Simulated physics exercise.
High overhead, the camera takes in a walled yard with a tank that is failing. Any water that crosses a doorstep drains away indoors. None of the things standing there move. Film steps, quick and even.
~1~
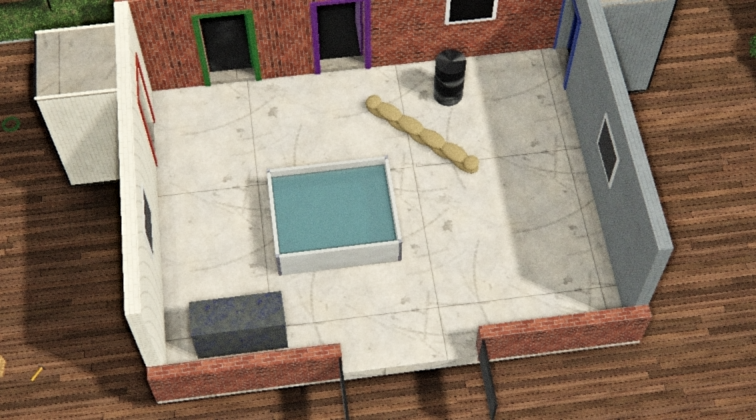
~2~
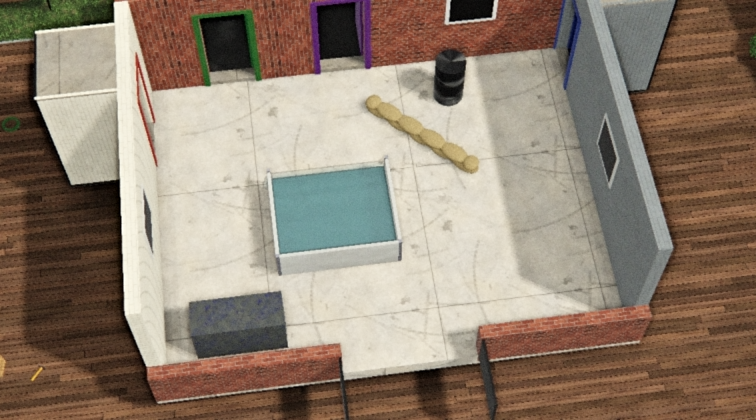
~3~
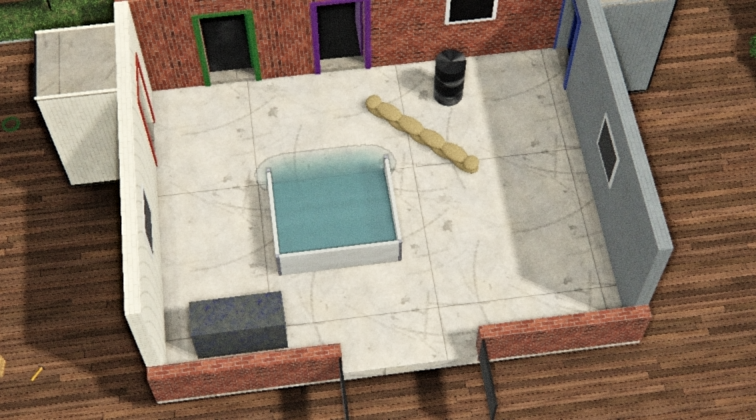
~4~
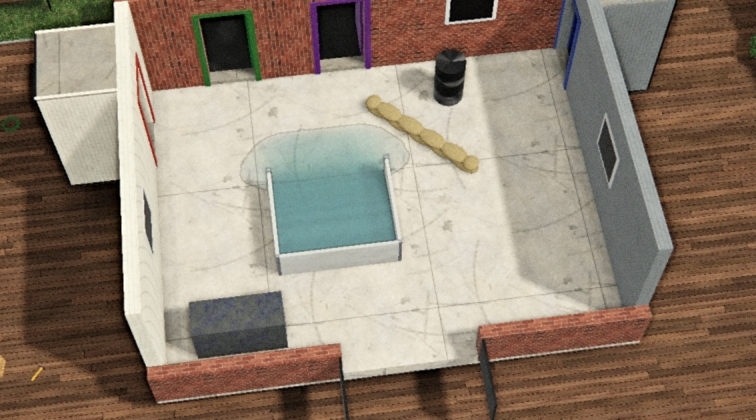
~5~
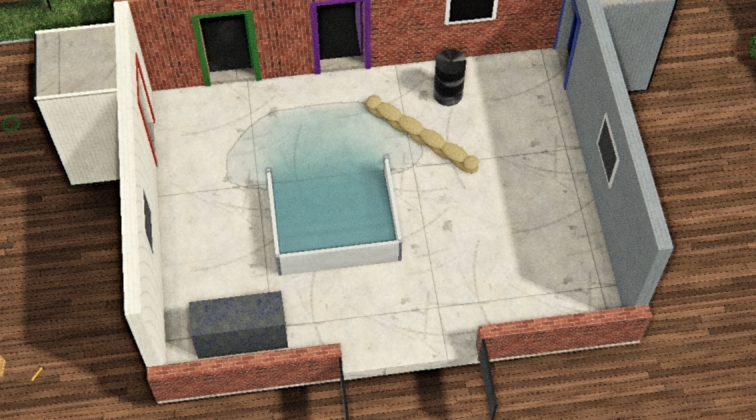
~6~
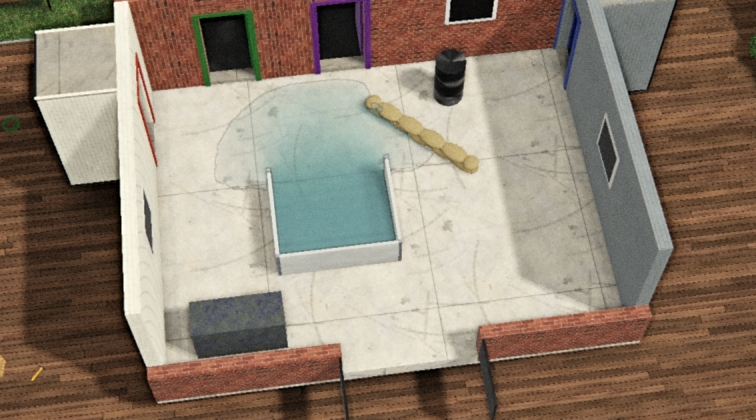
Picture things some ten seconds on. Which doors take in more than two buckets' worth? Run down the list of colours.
The red door does; the green door does; the blue door does; the purple door does.
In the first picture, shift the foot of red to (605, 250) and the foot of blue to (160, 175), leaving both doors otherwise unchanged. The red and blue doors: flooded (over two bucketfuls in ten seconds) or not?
I'd say red falls short, while blue overflows.
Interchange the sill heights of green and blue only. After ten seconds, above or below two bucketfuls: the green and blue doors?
The green door runs over, the blue door stays within.
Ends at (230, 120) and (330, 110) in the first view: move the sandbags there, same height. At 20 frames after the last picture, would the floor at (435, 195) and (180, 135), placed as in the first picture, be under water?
So the first spot would be left unsoaked, and the other one waterlogged.
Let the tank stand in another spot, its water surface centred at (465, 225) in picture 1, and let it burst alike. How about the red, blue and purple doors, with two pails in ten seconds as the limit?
Lab note - red door crosses the line, blue door crosses the line, purple door doesn't reach it.
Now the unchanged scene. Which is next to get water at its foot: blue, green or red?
That would be the door marked green, ahead of the rest.
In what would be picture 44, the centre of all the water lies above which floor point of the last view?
Around pixel (316, 177).
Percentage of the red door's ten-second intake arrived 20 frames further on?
Around 20 percent.
A moment on, water covers 20 % of the floor; the red door not reached, the green door under two buckets in, the blue door not reached, the purple door over two buckets in.
Next, water covers 25 % of the floor; the red door wet at the sill, nothing in, the green door over two buckets in, the blue door not reached, the purple door far over two buckets in.
Then, water covers 45 % of the floor; the red door over two buckets in, the green door over two buckets in, the blue door not reached, the purple door far over two buckets in.
Later, water covers 70 % of the floor; the red door far over two buckets in, the green door over two buckets in, the blue door over two buckets in, the purple door far over two buckets in.
In the end, water covers 90 % of the floor; the red door far over two buckets in, the green door over two buckets in, the blue door over two buckets in, the purple door far over two buckets in.
